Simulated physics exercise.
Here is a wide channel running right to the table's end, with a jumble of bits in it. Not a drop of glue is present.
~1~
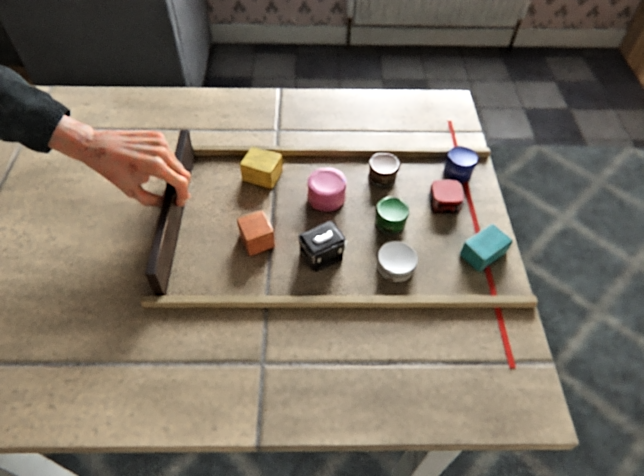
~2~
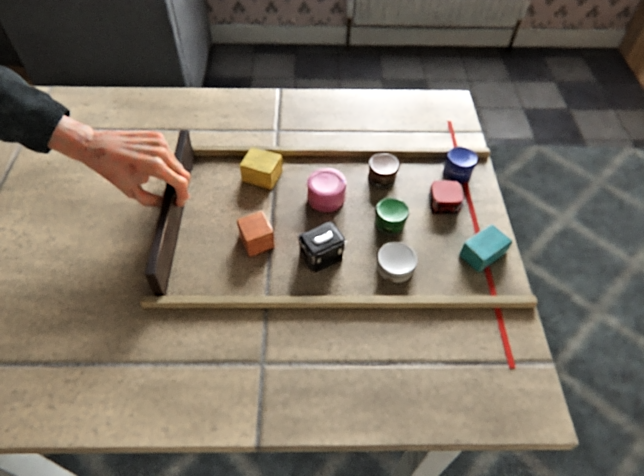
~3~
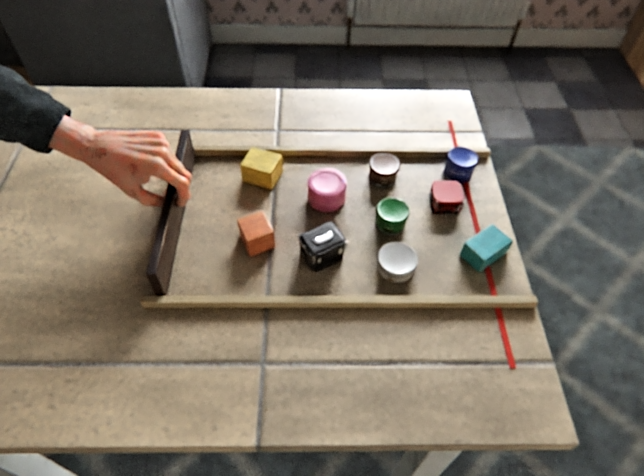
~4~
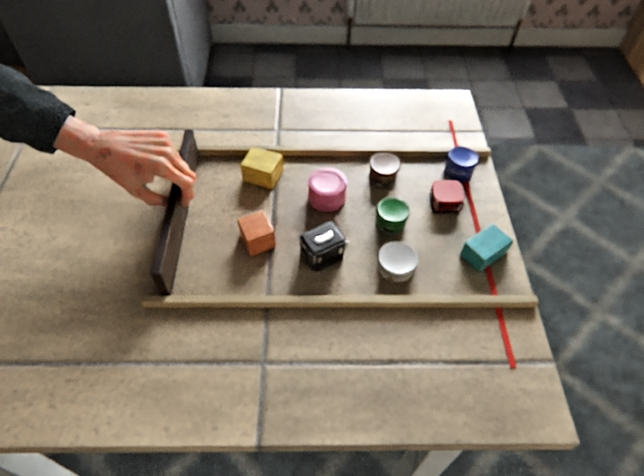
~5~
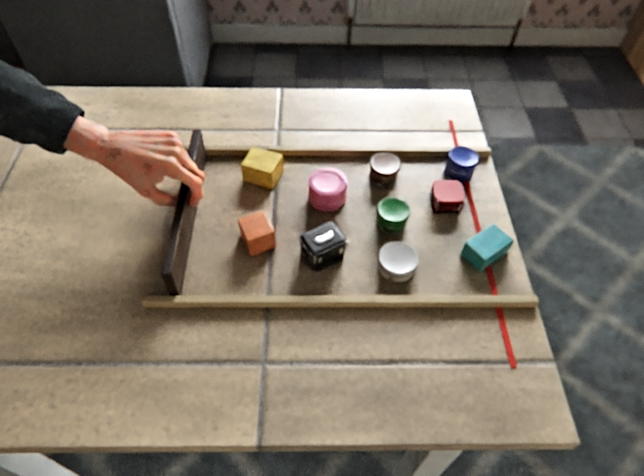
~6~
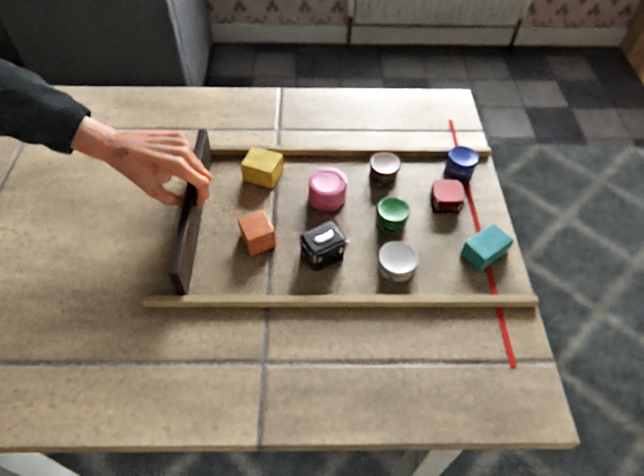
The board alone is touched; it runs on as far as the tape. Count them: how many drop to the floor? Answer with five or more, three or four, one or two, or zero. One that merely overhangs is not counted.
The count that falls is five or more.
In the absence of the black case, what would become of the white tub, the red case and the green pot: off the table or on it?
White tub - safe, red case - gone, green pot - safe.
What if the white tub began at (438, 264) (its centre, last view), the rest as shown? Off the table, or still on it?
The white tub goes down.
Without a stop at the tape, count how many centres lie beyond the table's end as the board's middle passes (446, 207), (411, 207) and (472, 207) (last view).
First 2, then 0, then 5.
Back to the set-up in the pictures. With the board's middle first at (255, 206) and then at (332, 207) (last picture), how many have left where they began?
The number moved is 2 and then 5.
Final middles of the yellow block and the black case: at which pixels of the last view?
Final positions - yellow block around (482, 165), black case around (524, 270).
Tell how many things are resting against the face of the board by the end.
Number in contact with it: 3.
Soon after, none off yet; turquoise block at rest near (487, 247); blue tub at rest near (461, 164); red case at rest near (446, 197).
Then, none off yet; turquoise block moved a little near (504, 237); blue tub moved about its own width near (500, 161); red case moved about its own width near (484, 196).
At rest, the number that fall off is five or more; fallen, brown pot, white tub, red case, blue tub and turquoise block.
